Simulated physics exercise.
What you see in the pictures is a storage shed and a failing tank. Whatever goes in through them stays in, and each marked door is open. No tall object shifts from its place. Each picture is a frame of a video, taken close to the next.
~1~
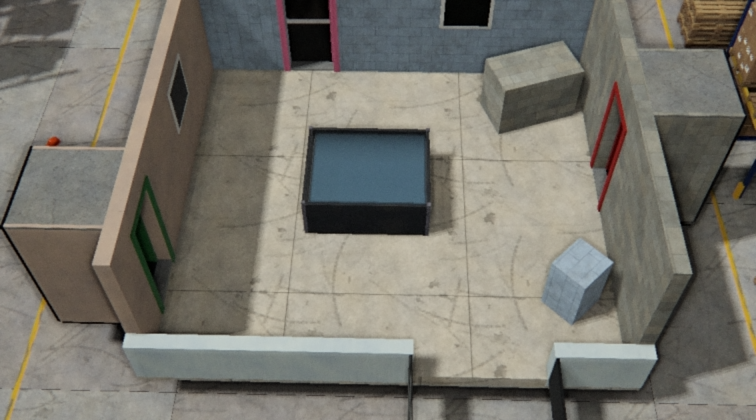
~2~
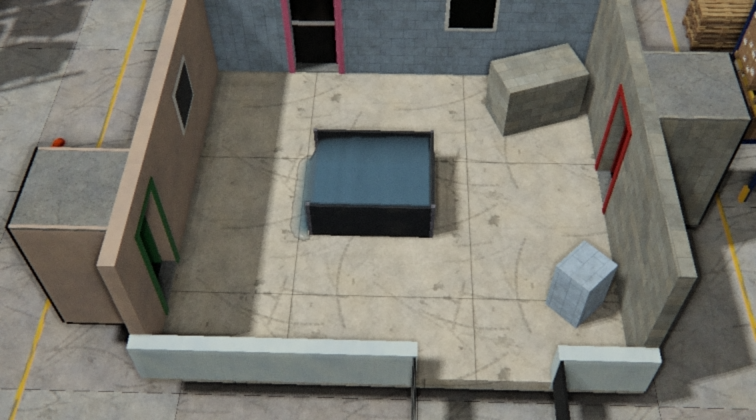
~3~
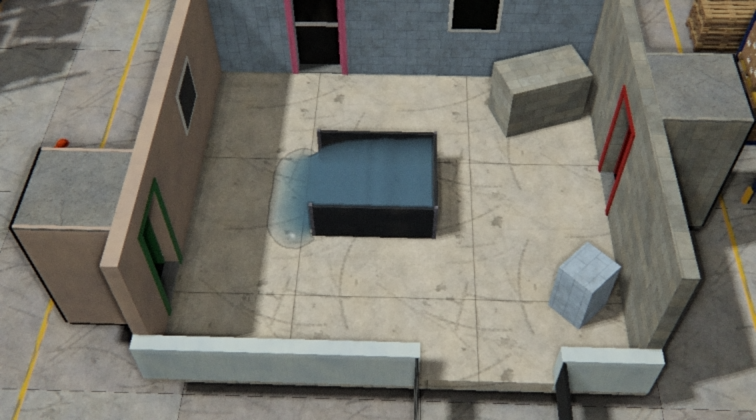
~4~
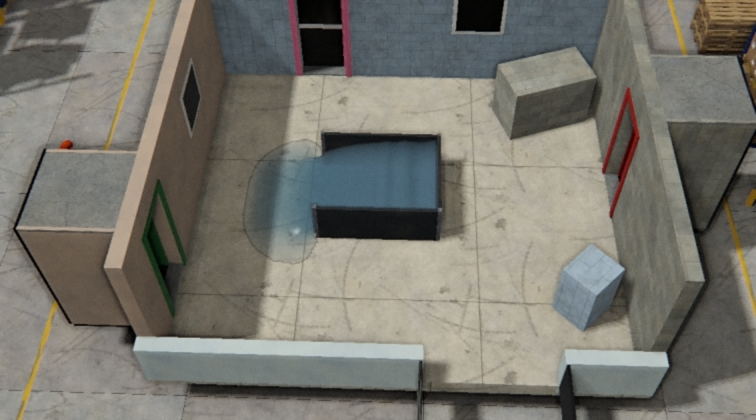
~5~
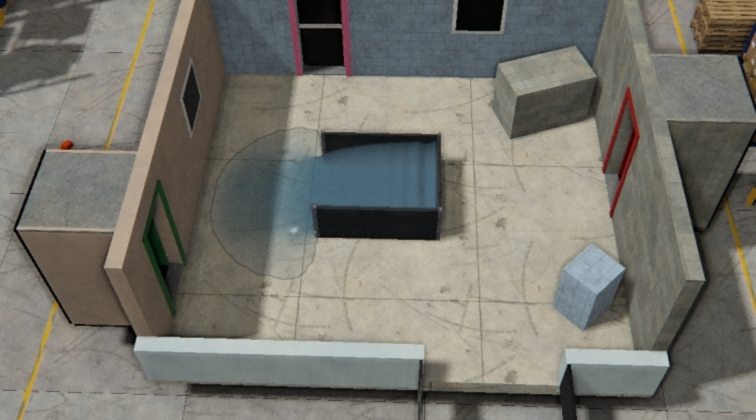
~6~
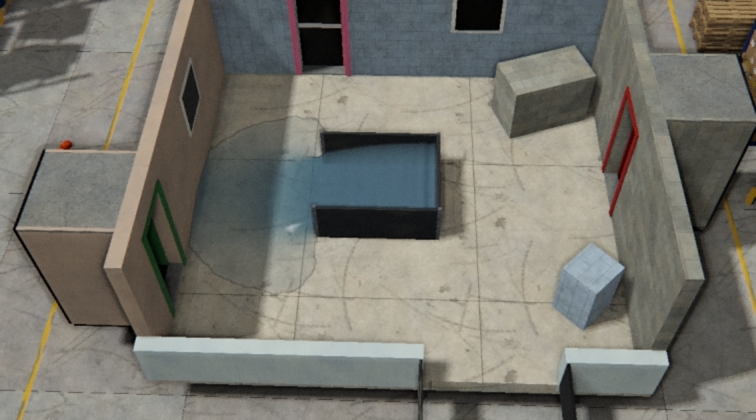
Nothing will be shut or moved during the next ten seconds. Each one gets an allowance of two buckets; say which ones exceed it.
At the end, red door: More than two buckets; pink door: More than two buckets; green door: More than two buckets.
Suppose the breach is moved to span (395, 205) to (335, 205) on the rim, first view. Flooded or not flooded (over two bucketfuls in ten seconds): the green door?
Result: Green door goes past the limit.
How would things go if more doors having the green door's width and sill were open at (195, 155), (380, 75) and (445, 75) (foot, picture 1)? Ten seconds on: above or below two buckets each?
Exceeds it; stays within it; stays within it.
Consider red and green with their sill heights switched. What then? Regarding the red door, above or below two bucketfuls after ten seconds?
As for the red door, it remains short of it.
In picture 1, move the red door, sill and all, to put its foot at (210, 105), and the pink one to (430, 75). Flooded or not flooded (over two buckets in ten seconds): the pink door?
Result - pink door does not reach it.
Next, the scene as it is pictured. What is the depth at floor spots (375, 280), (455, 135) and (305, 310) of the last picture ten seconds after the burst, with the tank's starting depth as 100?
I'd say close to 4, 8 and 6 percent.
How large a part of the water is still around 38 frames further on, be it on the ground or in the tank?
Estimate: 94 per cent.
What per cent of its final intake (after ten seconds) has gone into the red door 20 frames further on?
By then roughly 0 percent of the ten-second total is in.
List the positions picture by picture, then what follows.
The tank at (368, 168) is whole and still, in the first picture.
The front is at (307, 237), out from the gap at (315, 186), in the second picture.
Water pours out at (319, 189) and has run to (282, 240), in the third picture.
The front is at (258, 244), out from the gap at (322, 192), in the fourth picture.
The front is at (215, 218), out from the gap at (323, 192), in the fifth picture.
Water pours out at (322, 192) and has run to (190, 239), in the sixth picture.
A moment on, water covers 20 % of the floor; the red door not reached, the pink door not reached, the green door under two buckets in.
Next, water covers 25 % of the floor; the red door not reached, the pink door not reached, the green door over two buckets in.
Then, water covers 45 % of the floor; the red door not reached, the pink door under two buckets in, the green door over two buckets in.
Later, water covers 90 % of the floor; the red door not reached, the pink door over two buckets in, the green door over two buckets in.
In the end, water covers 100 % of the floor; the red door over two buckets in, the pink door over two buckets in, the green door over two buckets in.
